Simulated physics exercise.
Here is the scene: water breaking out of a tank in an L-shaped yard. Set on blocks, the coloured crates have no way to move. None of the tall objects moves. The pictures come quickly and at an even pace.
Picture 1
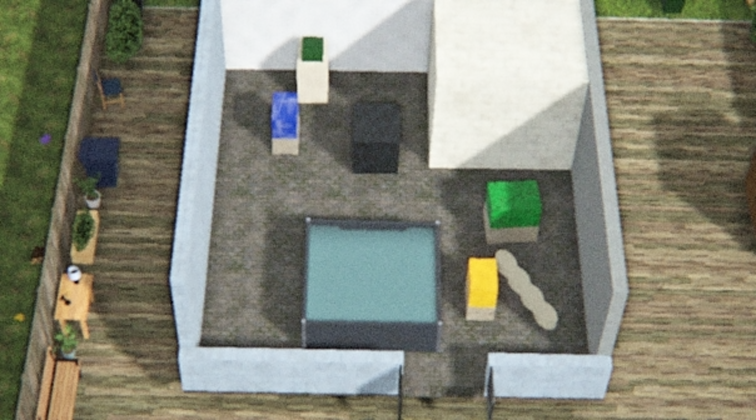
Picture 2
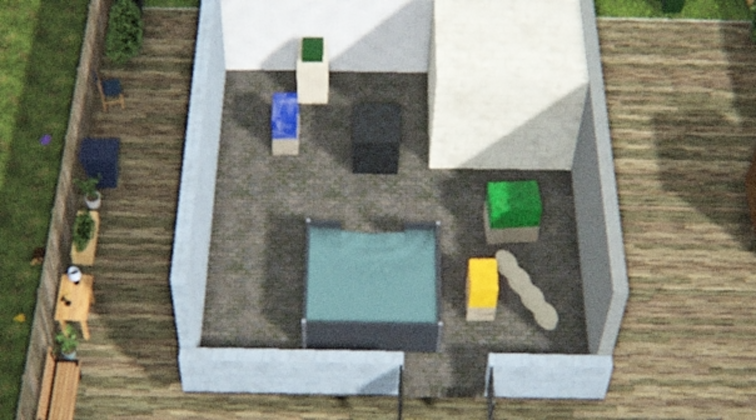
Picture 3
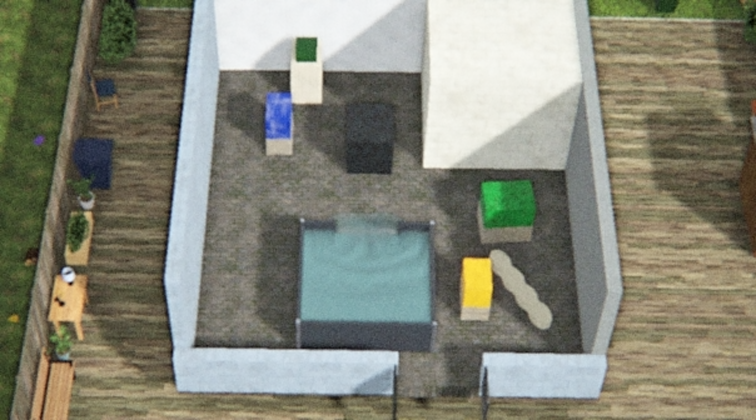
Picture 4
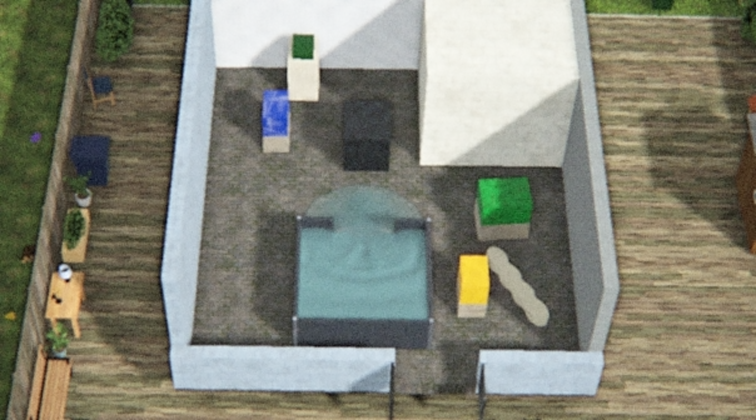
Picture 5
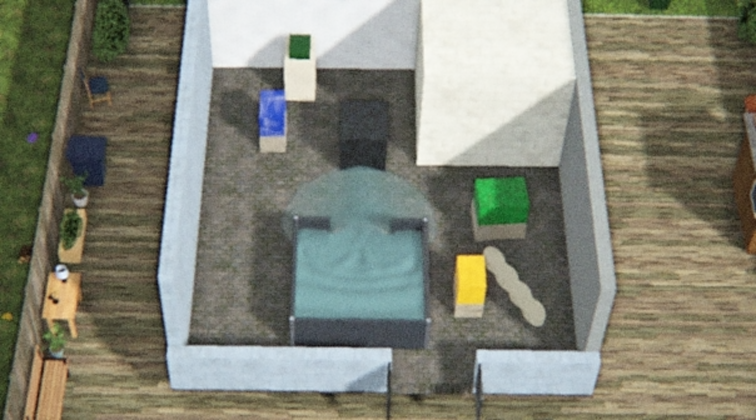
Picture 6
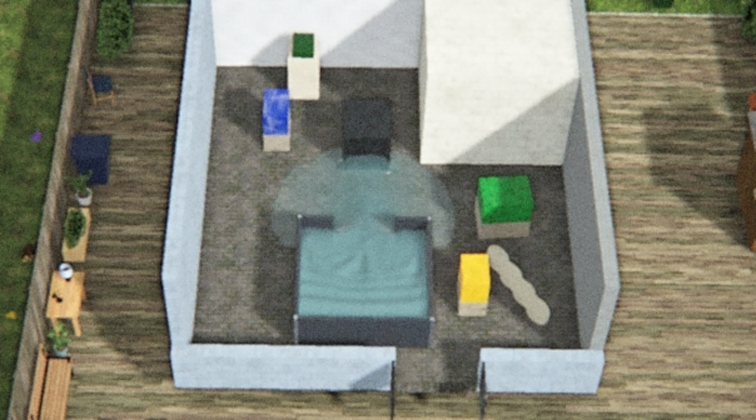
To begin with, a rectangular tank of blue-green water sits still in a walled, paved yard among coloured crates. The water then stirs and pours through a gap in the tank's far side, fanning out across the paving toward the dark crate while the crates stay put.
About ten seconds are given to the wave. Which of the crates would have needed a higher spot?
In the end the green crate is going to stay clear of the water; the blue crate is going to stay clear of the water; the yellow crate is going to stay clear of the water.
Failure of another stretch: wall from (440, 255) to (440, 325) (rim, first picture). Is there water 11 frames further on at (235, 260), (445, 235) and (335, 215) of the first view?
Spared, then sodden, then spared.
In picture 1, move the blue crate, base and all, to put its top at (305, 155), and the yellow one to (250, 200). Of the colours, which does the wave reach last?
Last: The crate marked green.
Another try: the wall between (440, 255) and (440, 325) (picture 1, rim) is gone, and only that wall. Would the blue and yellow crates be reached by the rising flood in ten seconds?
Taking them in turn, the blue one is left untouched, and the yellow one is swamped.
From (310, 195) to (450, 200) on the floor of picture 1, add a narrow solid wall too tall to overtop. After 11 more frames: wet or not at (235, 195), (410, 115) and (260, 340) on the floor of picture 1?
As listed: Awash, no water, dry.
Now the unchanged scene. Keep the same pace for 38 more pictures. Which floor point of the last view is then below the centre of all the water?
I'd place it roughly at (359, 208).
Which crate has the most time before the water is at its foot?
I'd pick the yellow-painted one.
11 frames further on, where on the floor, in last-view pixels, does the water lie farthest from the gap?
My estimate: Roughly (217, 67).
A moment on, water covers 30 % of the floor; the green crate water round its plinth, the blue crate water round its plinth, the yellow crate not reached.
Next, water covers 45 % of the floor; the green crate water round its plinth, the blue crate water round its plinth, the yellow crate not reached.
Then, water covers 65 % of the floor; the green crate water round its plinth, the blue crate water round its plinth, the yellow crate not reached.
Later, water covers 90 % of the floor; the green crate water round its plinth, the blue crate water round its plinth, the yellow crate water round its plinth.
In the end, water covers 100 % of the floor; the green crate stayed above the water, the blue crate stayed above the water, the yellow crate stayed above the water.
